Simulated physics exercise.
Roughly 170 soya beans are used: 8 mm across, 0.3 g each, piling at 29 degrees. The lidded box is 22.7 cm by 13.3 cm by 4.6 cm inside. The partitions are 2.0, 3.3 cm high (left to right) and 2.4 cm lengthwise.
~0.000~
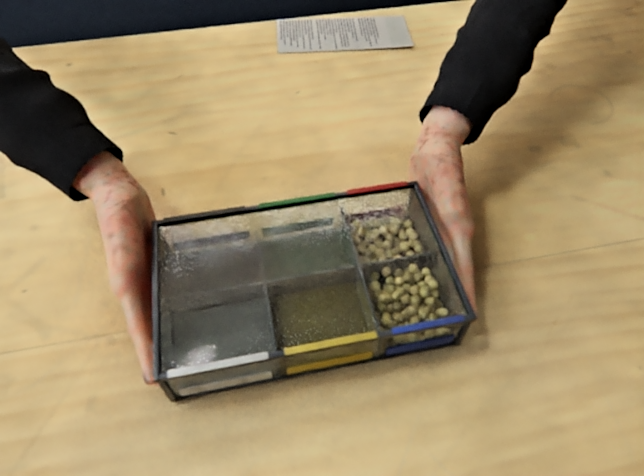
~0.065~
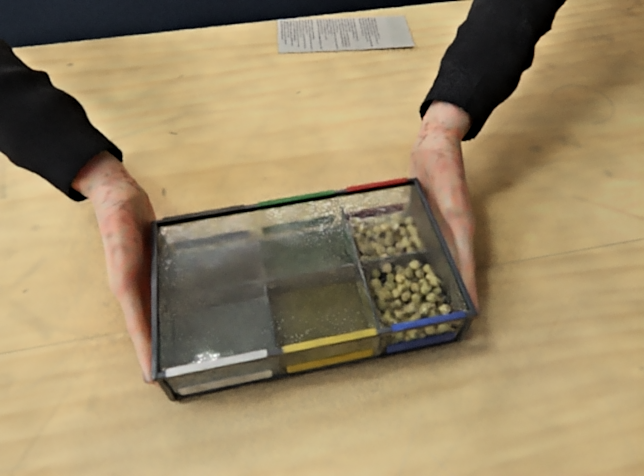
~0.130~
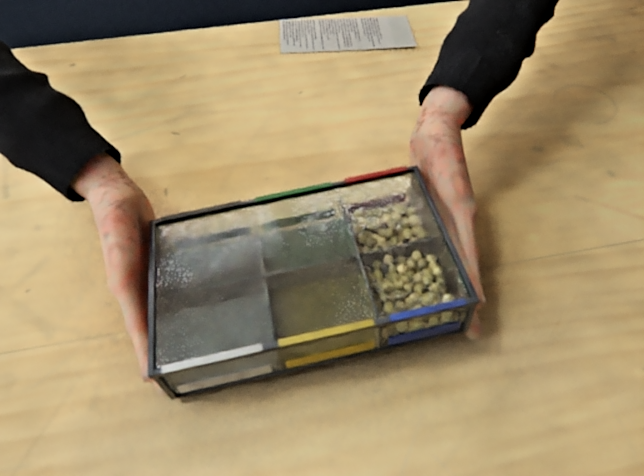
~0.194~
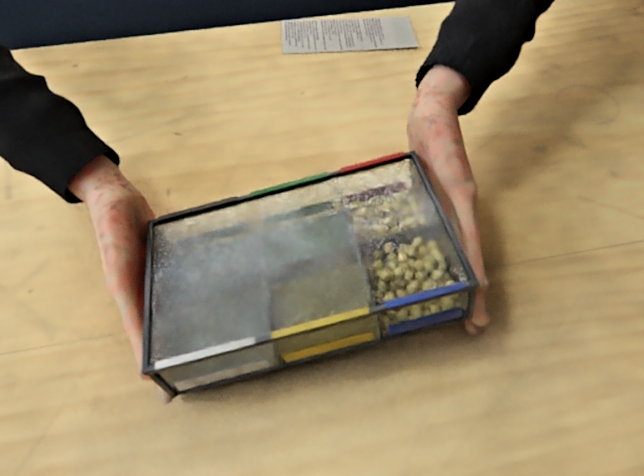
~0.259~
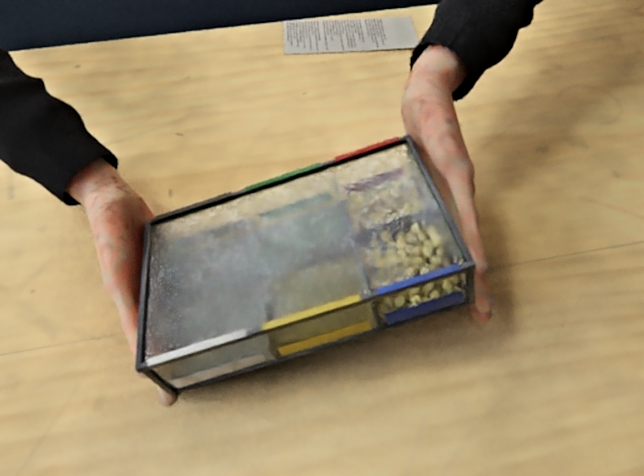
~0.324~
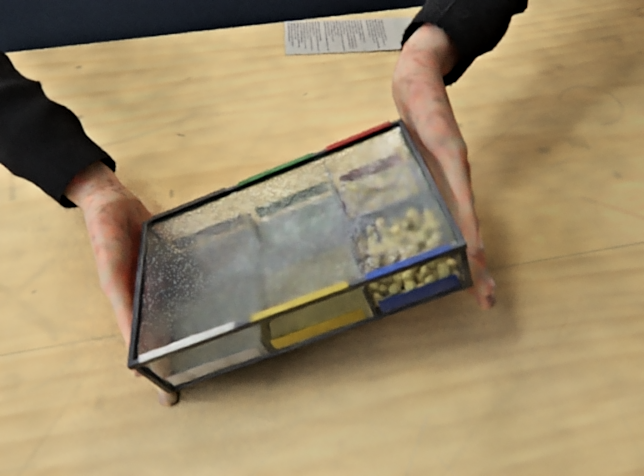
A clear-lidded, divided box with soya beans in its right-hand compartments rests nearly level between two hands above a wooden table. The hands then tilt it, the right side and far edge rising as the left stays low, while the beans shift and the view through the lid turns hazy.
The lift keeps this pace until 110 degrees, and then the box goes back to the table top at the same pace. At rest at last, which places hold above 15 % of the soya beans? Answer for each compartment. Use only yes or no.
Red: Yes; blue: Yes; green: No; yellow: No; white: No; black: Yes.
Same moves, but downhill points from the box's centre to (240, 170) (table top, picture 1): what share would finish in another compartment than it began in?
Around 60 percent of them.
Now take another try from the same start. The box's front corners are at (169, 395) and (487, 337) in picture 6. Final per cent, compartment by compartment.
Per cent at the finish: Red 0, blue 100, green 0, yellow 0, white 0, black 0.
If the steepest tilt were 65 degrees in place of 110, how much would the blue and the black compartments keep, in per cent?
Result - blue 55 %, black 5 %.
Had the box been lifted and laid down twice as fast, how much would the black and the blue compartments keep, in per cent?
That gives black 25 percent and blue 30 percent.
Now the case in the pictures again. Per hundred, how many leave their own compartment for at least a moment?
Estimate: Some 45 per cent.
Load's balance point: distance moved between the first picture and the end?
I'd put it at close to 8.5 cm.
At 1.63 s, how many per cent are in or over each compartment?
Red 35 %, blue 30 %, green 10 %, yellow 5 %, white 0 %, black 15 %.
After 1.63 s, tilt 110 degrees; red 35 %, blue 30 %, green 10 %, yellow 5 %, black 15 %.
After 2.50 s, tilt 49 degrees; red 35 %, blue 25 %, green 5 %, black 35 %.
Then, at 3.38 s, tilt 0 degrees; red 35 %, blue 20 %, black 35 %.
In the end, at 3.8 s, red 35 %, blue 20 %, green 0 %, yellow 0 %, white 0 %, black 35 %.
